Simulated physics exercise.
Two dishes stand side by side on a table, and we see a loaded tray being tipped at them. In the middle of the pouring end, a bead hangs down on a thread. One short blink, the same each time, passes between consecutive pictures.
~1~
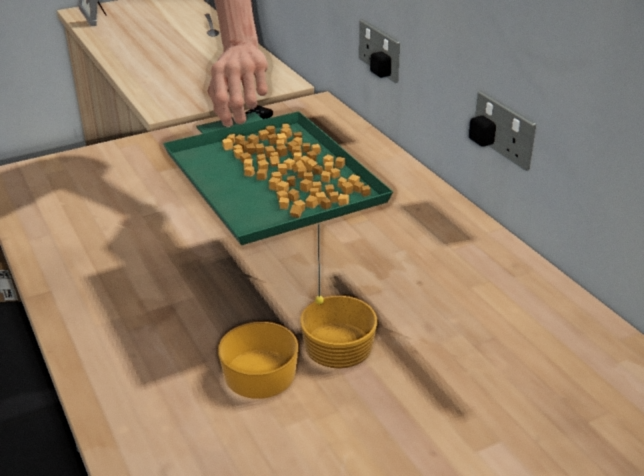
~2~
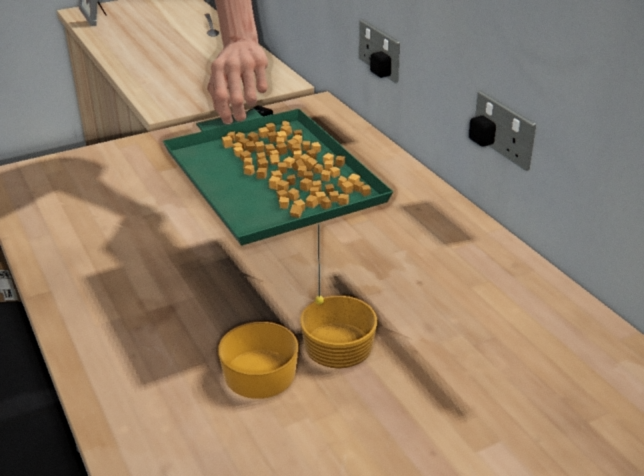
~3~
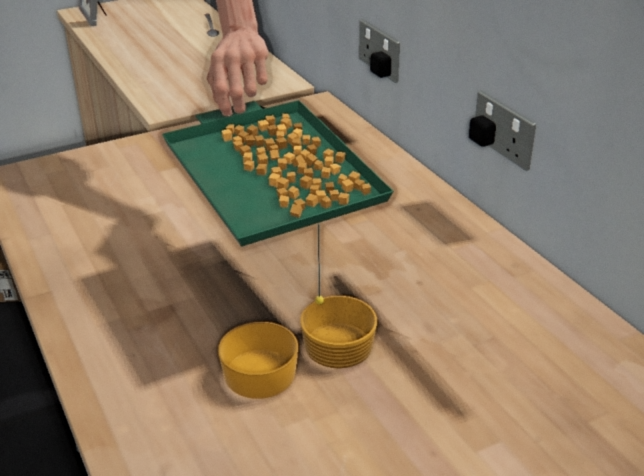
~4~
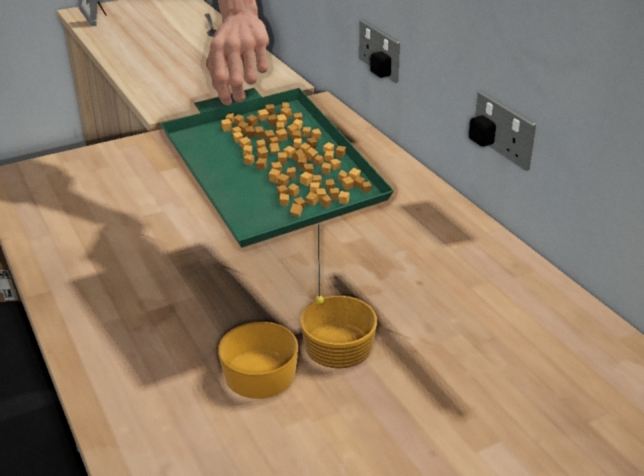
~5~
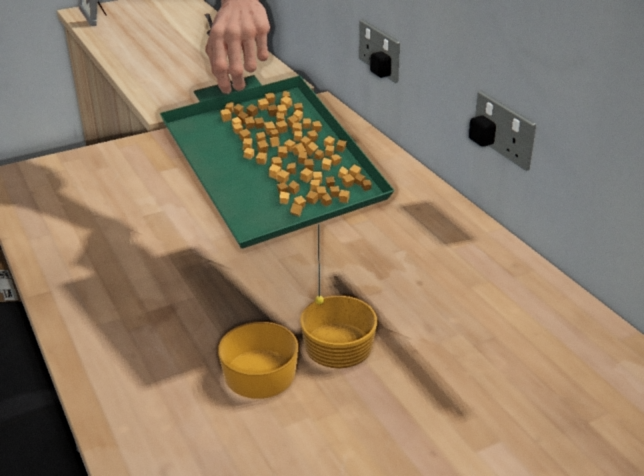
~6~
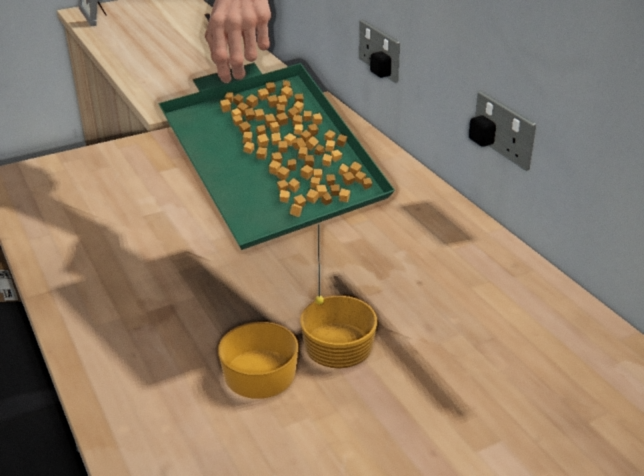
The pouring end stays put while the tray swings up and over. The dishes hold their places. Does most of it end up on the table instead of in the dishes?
No, most of it goes into the dishes.
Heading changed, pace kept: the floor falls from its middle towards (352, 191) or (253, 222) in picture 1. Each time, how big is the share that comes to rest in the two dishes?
Near 10 % and 30 %.
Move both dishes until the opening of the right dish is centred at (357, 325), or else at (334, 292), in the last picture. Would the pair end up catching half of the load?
For the two tries in order: Exceeding half, not as much as half.
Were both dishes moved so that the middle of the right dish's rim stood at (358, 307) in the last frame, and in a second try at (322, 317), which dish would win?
For the two places in order: The leftward one, the leftward one.
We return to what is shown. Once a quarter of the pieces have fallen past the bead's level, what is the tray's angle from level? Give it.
Near 110 degrees.
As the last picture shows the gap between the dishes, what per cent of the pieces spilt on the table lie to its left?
About 20 percent of the spill.
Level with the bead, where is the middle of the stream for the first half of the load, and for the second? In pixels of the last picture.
Early-half point (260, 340); late-half point (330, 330).
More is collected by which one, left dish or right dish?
Noted: Left of the pair.
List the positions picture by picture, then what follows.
In the first picture, corners of the pouring end at (241, 233) and (388, 191), level; middle of the load at (298, 166), croutons; left dish at (275, 382); right dish at (357, 352); bead on its thread at (319, 300).
In the second picture, corners of the pouring end at (241, 234) and (388, 191), level; middle of the load at (298, 165).
In the third picture, corners of the pouring end at (241, 235) and (388, 190), tipped barely, lowest at the left corner; middle of the load at (298, 161).
In the fourth picture, corners of the pouring end at (241, 237) and (389, 190), tipped a little, lowest at the left corner; middle of the load at (298, 155).
In the fifth picture, corners of the pouring end at (241, 239) and (389, 189), tipped a little, lowest at the left corner; middle of the load at (290, 146).
In the sixth picture, corners of the pouring end at (242, 241) and (390, 189), tipped clearly, lowest at the left corner; middle of the load at (290, 140); left dish at (275, 382); right dish at (357, 352).
Soon after the last picture, tray tipped steeply; nearly all on the tray; a small part in the air.
A little later, tray tipped past a quarter turn; about two thirds on the tray; a small part in the left dish; a small part outside both; a small part in the air.
Later still, tray tipped past a quarter turn; about half in the left dish; about a quarter in the right dish; about a third outside both.
At rest, tray tipped past a quarter turn; about half in the left dish; about a quarter in the right dish; about a third outside both.
